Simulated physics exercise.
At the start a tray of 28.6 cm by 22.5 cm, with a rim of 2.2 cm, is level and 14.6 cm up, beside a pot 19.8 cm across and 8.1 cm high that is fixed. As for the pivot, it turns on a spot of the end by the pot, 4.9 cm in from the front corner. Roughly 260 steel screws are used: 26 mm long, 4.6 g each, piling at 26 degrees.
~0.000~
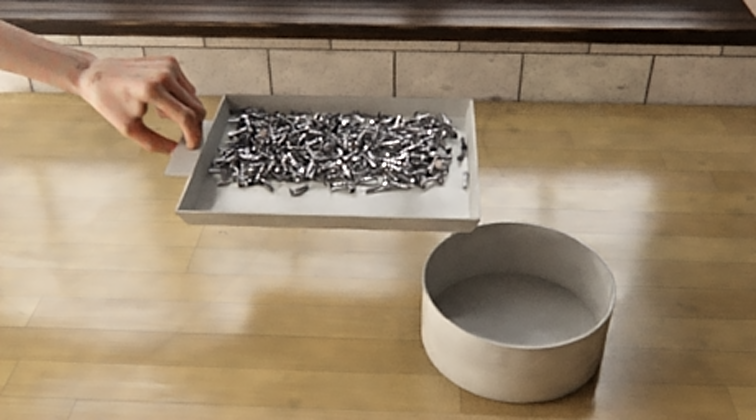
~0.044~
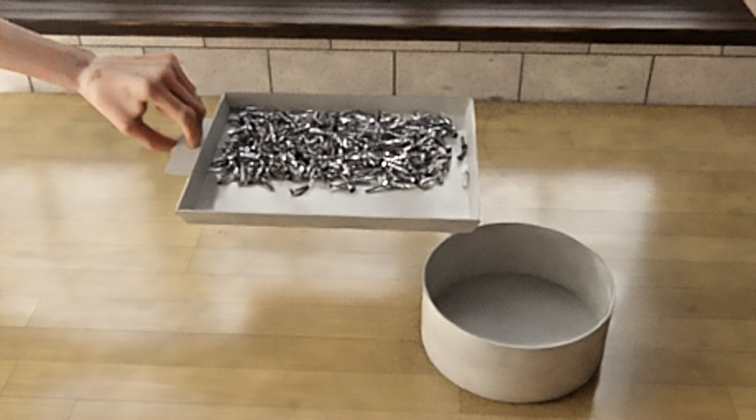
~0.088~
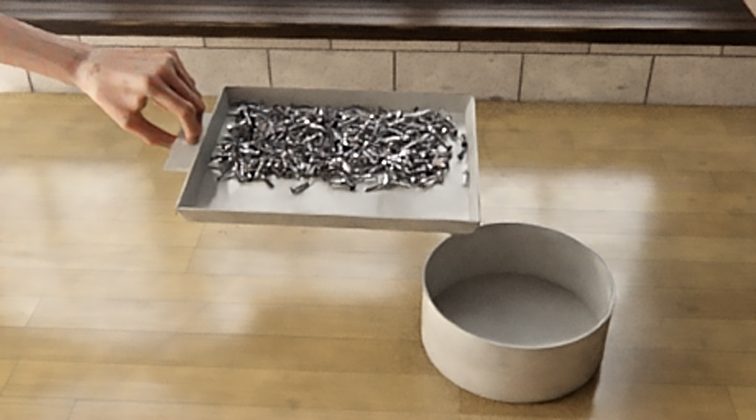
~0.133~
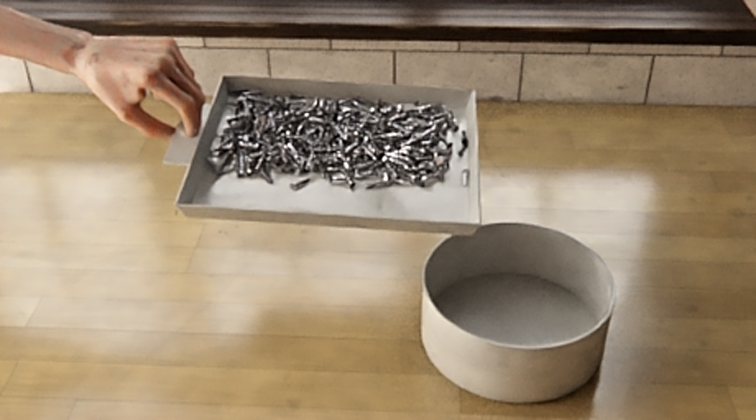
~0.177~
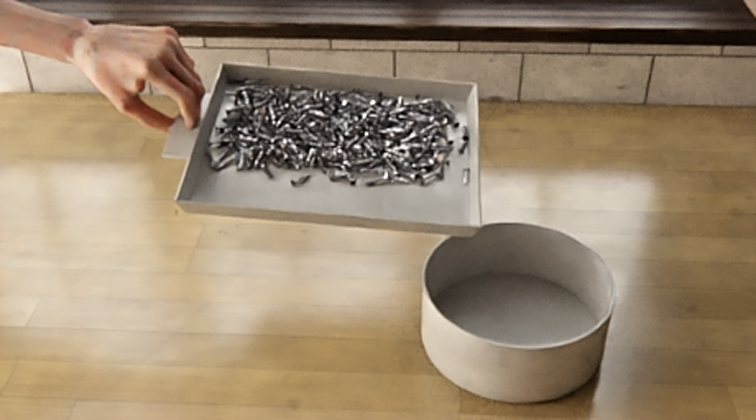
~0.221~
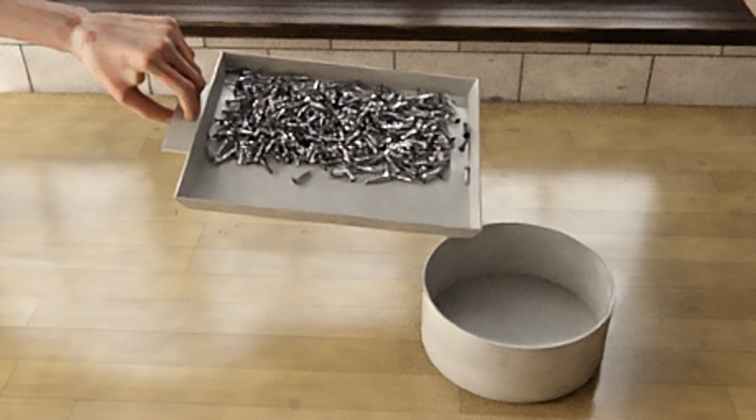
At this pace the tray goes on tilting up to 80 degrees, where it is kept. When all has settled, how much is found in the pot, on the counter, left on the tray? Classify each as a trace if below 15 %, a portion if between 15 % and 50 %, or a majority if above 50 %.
Pot: A majority. Counter: A portion. Tray: A trace.
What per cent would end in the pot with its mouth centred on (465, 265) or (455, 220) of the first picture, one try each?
Roughly 85 per cent, then 5 per cent.
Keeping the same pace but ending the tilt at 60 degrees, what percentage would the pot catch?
Then about 40 per cent.
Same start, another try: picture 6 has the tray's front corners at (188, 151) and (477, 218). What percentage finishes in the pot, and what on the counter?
Split: Pot = 60, counter = 40.
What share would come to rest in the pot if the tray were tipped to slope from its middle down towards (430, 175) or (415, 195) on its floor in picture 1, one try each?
Around 50 % for the first direction, around 100 % for the second.
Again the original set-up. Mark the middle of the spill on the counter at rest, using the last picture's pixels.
Middle of the spill at rest: Roughly (408, 384).
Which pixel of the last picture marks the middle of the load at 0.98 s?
Load centre: About (441, 245) px.
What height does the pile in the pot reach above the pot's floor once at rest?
Some 3.0 cm above the floor.
After 0.68 s, tilt 44 degrees; the tray holds 100 %, the pot 0 %.
After 0.98 s, tilt 66 degrees; the tray holds 60 %, the pot 10 %.
After 1.39 s, tilt 80 degrees; the tray holds 5 %, the pot 65 %.
At rest (2.0 s), pot 70 %, counter 30 %, tray 0 %.
